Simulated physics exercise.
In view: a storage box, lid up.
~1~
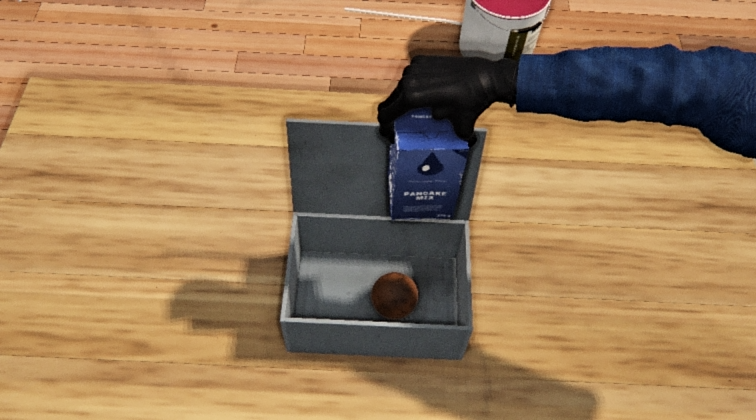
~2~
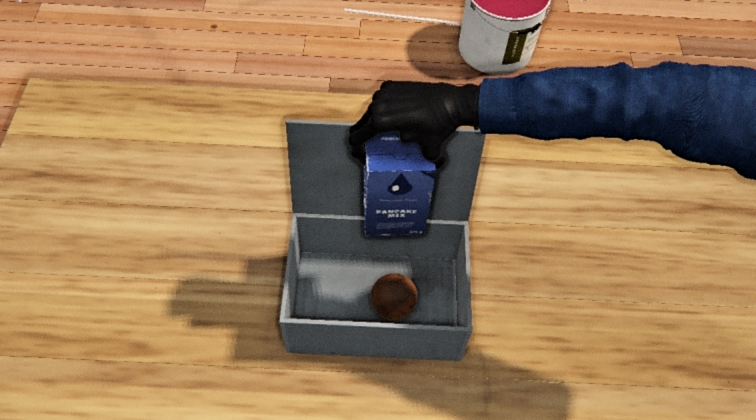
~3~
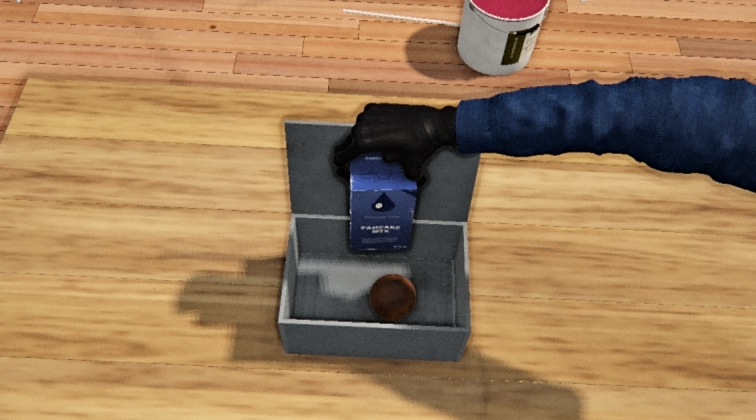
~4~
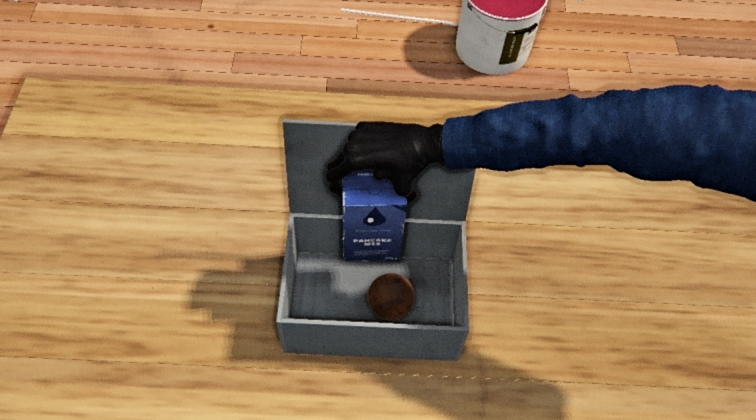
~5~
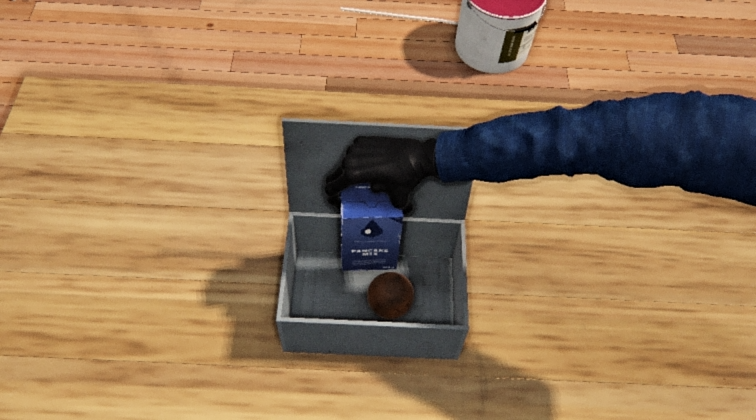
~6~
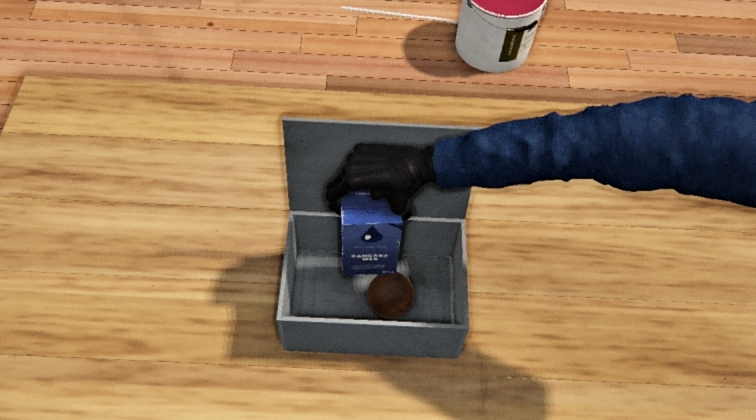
On a wooden tabletop, a black-gloved hand moving a blue carton left and down into an open gray box holding a brown ball.
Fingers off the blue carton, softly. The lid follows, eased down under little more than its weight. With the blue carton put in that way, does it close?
It shuts flat.
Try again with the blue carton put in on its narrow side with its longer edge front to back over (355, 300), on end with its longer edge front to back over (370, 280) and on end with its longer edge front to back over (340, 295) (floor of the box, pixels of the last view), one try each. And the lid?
First try: It closes; second try: It shuts flat; third try: It will not close.
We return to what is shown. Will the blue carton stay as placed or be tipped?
The blue carton tips.
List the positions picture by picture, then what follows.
On its way; blue carton (425, 164); brown ball (395, 296), in the first frame.
On its way; blue carton (396, 183); brown ball (394, 297), in the second frame.
On its way; blue carton (381, 200); brown ball (393, 298), in the third frame.
On its way; blue carton (372, 213); brown ball (391, 297), in the fourth frame.
On its way; blue carton (370, 224); brown ball (391, 296), in the fifth frame.
Put in, still held; blue carton (370, 230); brown ball (391, 295), in the sixth frame.
Then, 0.90 s later than the last frame, lid starting down; blue carton on its side near (350, 283); brown ball moved about its own width.
Then, 1.80 s later than the last frame, lid 46° above the rim; blue carton on its side near (350, 283); brown ball moved about its own width.
When it is over, lid shut; lying over in the box, blue carton; moved from the start, brown ball. End places, in pixels of the last picture, blue carton near (350, 283).
